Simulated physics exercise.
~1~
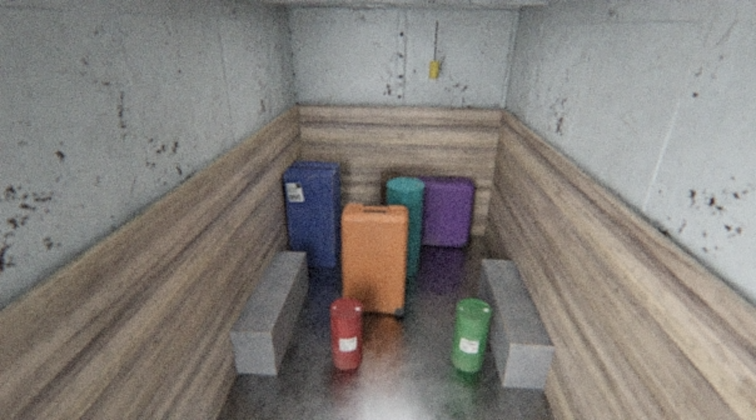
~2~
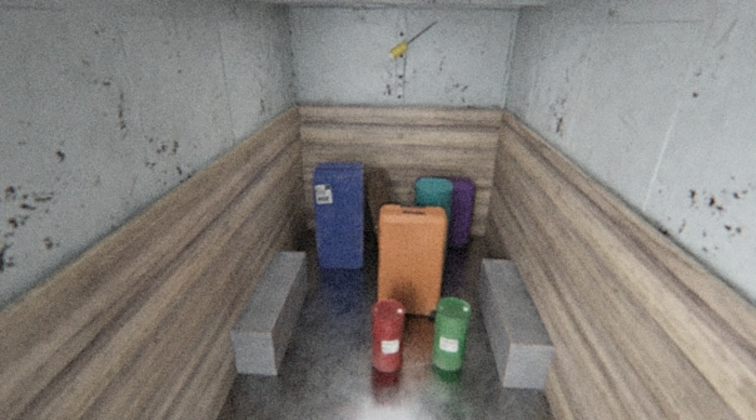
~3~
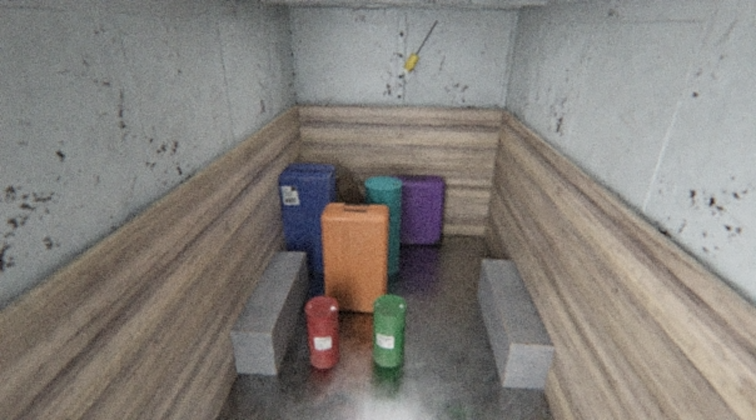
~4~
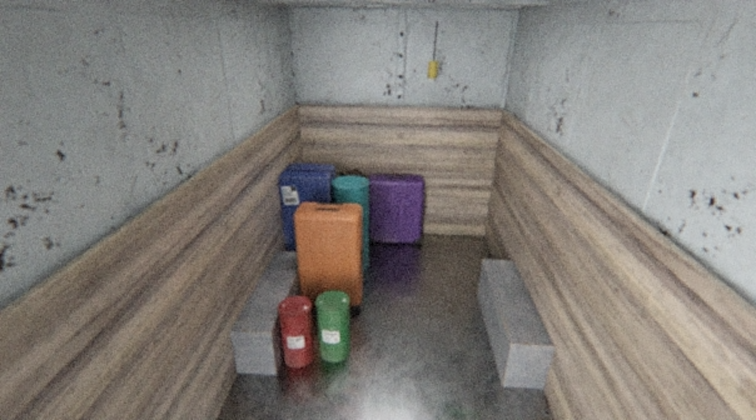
Suitcases, canisters and a drum shift right, then slide left and end upright in the van.
